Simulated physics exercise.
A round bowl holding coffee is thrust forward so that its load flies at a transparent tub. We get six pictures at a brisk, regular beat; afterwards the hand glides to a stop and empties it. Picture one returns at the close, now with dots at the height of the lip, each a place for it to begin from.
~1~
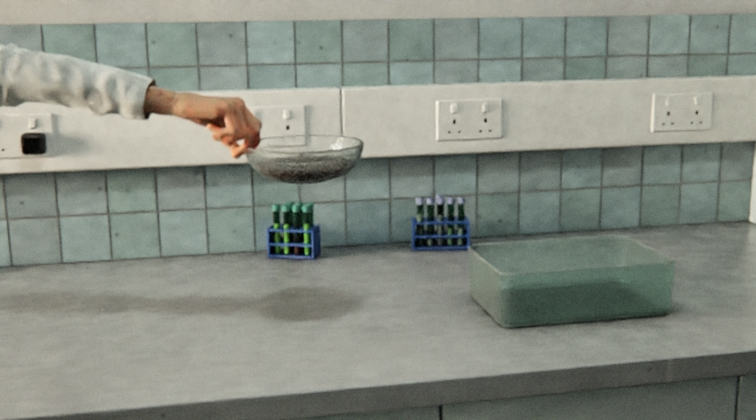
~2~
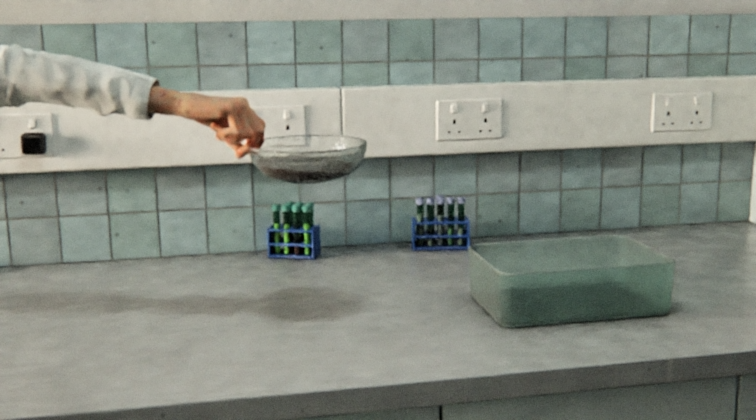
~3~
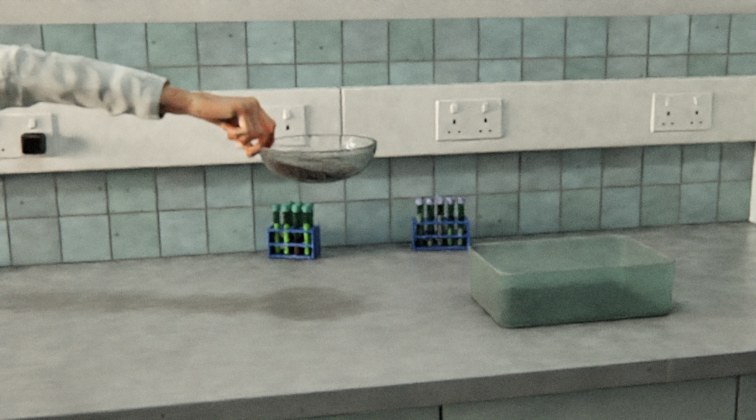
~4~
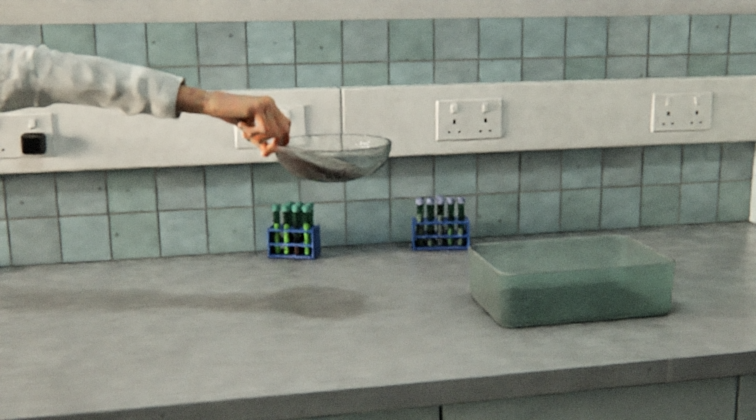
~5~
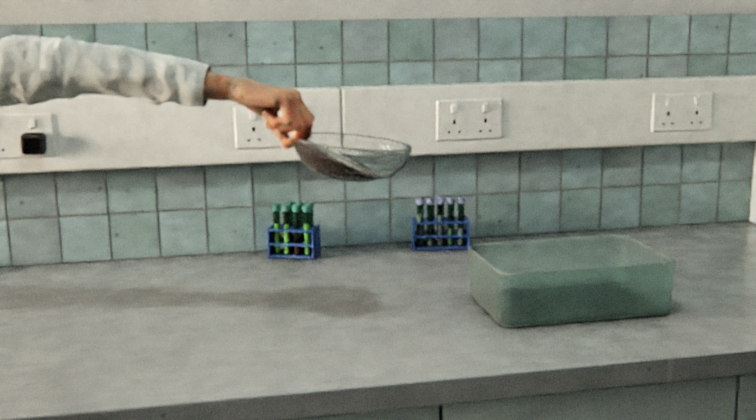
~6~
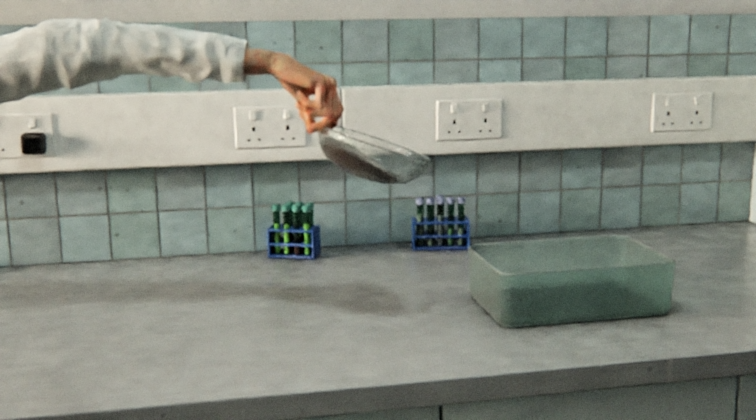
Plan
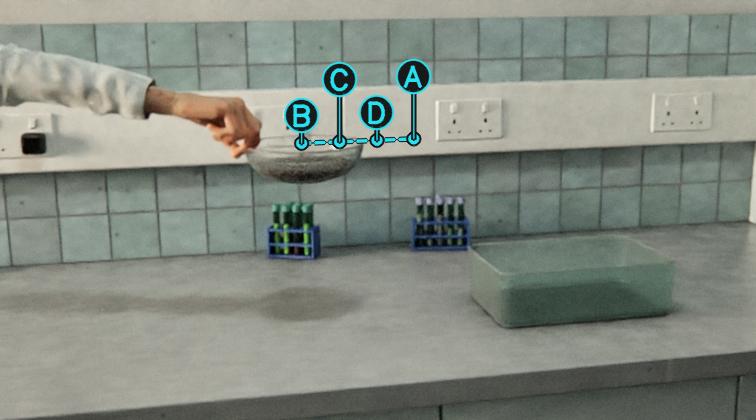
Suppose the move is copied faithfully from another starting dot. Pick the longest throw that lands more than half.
Use dot C.
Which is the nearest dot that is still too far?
That would be B.
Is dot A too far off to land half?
No.
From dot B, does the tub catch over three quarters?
No.
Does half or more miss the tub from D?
No, that is safe.
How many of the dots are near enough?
Three.
On the marked copy, A at (413, 138); B at (301, 143); C at (339, 141); D at (376, 140).
With A, about 85 % lands in the tub, 7 % falls short and 8 % goes beside or beyond.
With B, about 33 % lands in the tub, 64 % falls short and 3 % goes beside or beyond.
With C, about 72 % lands in the tub, 21 % falls short and 7 % goes beside or beyond.
With D, about 82 % lands in the tub, 6 % falls short and 12 % goes beside or beyond.
